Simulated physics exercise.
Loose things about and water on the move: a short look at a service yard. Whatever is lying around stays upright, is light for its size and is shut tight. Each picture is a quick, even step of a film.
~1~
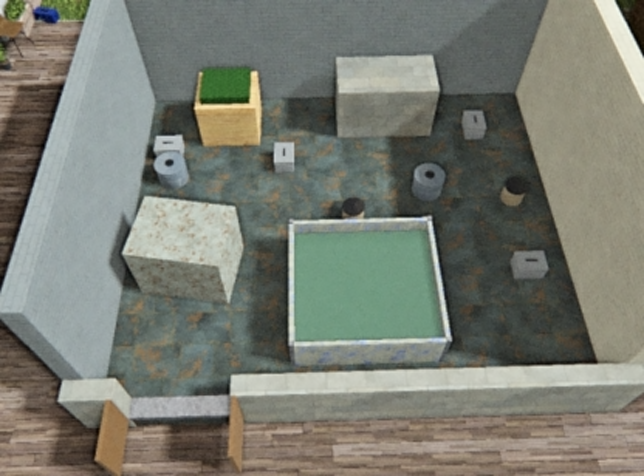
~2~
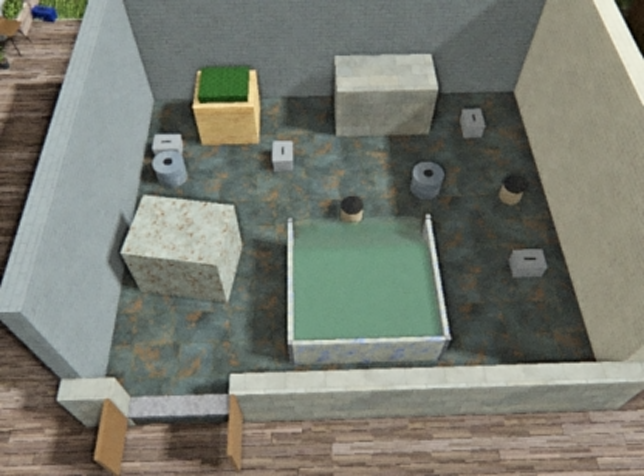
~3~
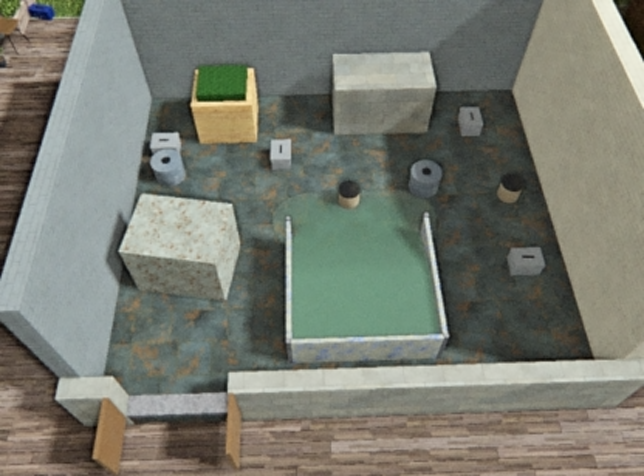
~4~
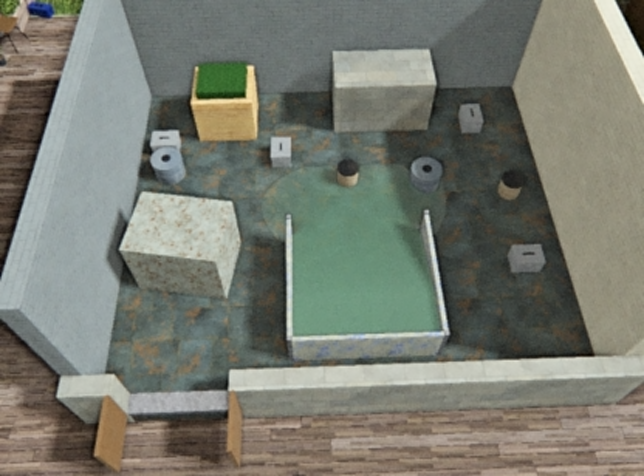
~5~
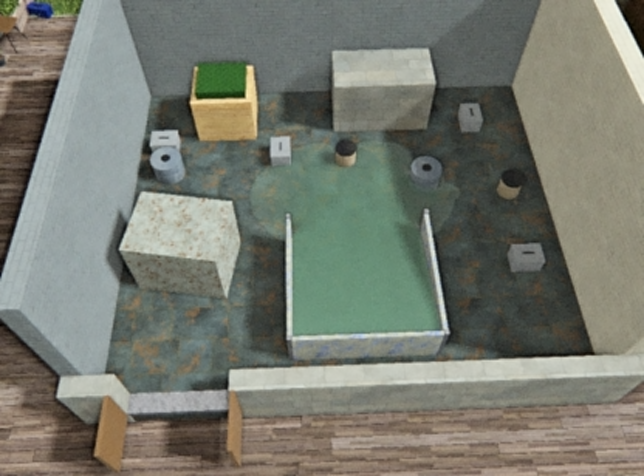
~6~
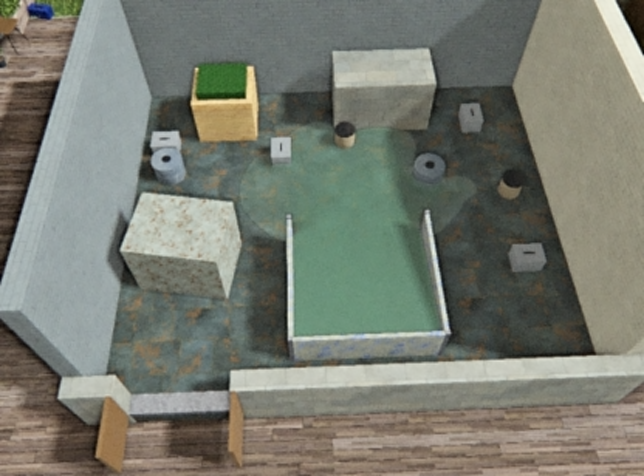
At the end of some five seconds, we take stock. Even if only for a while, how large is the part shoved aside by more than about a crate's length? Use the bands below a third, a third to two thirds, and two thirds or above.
It falls two thirds or above.
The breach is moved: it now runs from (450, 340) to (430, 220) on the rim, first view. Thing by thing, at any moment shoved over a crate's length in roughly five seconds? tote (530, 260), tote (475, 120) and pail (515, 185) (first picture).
Travels that far, travels that far, travels that far.
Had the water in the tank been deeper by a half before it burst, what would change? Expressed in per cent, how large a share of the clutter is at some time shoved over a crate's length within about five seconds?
By my count, 100 %.
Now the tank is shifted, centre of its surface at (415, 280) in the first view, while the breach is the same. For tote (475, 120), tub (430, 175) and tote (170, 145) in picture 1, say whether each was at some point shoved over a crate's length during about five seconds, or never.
First displaced far, then displaced far, then never went far.
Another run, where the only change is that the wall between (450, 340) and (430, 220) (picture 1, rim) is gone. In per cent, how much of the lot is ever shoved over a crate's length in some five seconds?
Estimate: Roughly 40 per cent.
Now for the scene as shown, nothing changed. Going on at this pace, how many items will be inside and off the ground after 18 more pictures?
Result - 5.
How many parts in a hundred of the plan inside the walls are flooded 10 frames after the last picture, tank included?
55 per cent or so.
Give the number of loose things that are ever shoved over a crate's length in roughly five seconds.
I count 8 of them.
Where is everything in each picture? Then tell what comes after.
In the first picture, a pail at (354, 206) rests on the ground; a tub at (430, 175) rests on the ground; 0 of 8 have shifted.
In the second picture, a pail at (352, 205), on the bottom; a tub at (428, 173) rests on the ground; 0 of 8 have shifted.
In the third picture, a pail at (349, 189) rests on the ground, close to its start; a tub at (427, 172), on the bottom; 1 of 8 have shifted.
In the fourth picture, a pail at (348, 167) rests on the ground, a stride from its start; a tub at (427, 169), on the bottom; 1 of 8 have shifted.
In the fifth picture, a pail at (346, 148) rests on the ground, a stride from its start; a tub at (427, 168), on the bottom; 1 of 8 have shifted.
In the sixth picture, a pail at (345, 129), on the bottom, a stride from its start; a tub at (430, 165), on the bottom, close to its start; 2 of 8 have shifted.
A moment on, 1 of 8 are well off their spots; 1 afloat.
Next, 4 of 8 are well off their spots; 2 afloat.
Later, 4 of 8 are well off their spots; 5 afloat.
In the end, 7 of 8 are well off their spots, and 8 have been at some point; 5 afloat.
